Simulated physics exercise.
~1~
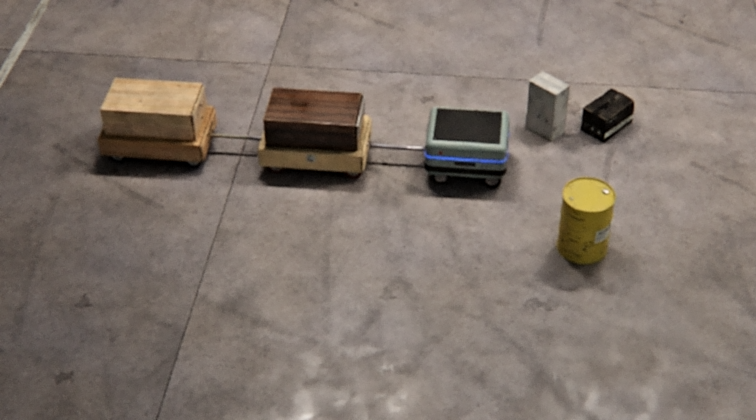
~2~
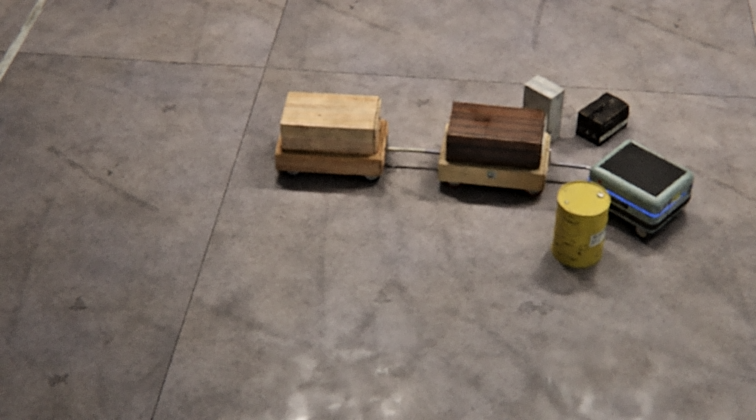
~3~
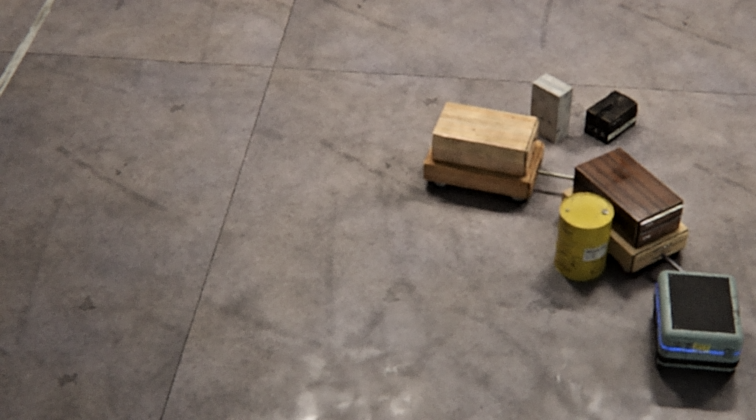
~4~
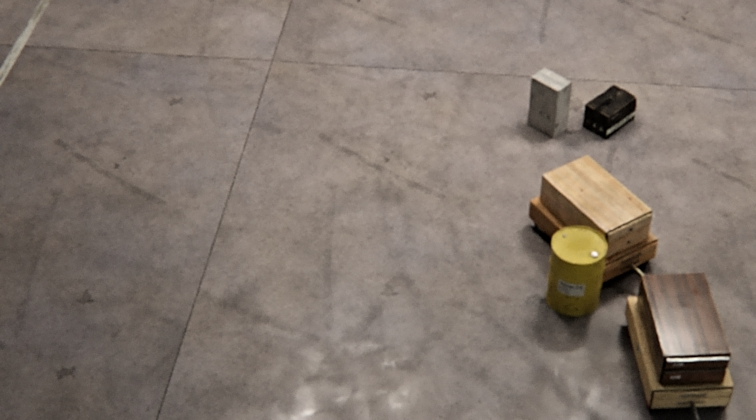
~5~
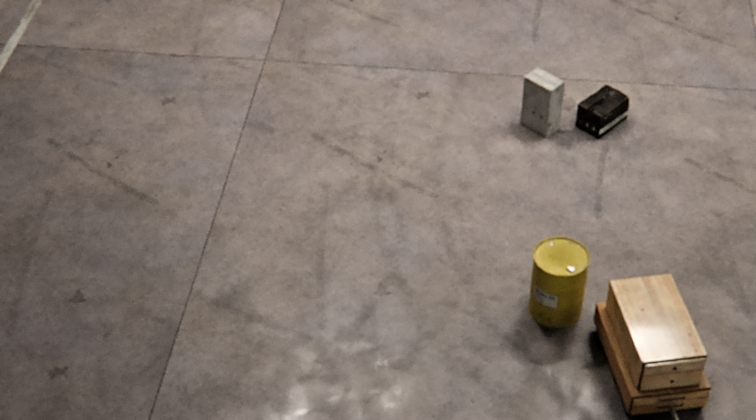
In the video, a small robot tug pulls two carts carrying wooden blocks rightward, then turns down past a yellow drum, which shifts downward and slightly left as the carts pass but stays upright, while the white and black boxes remain in place and the last cart ends at lower right.
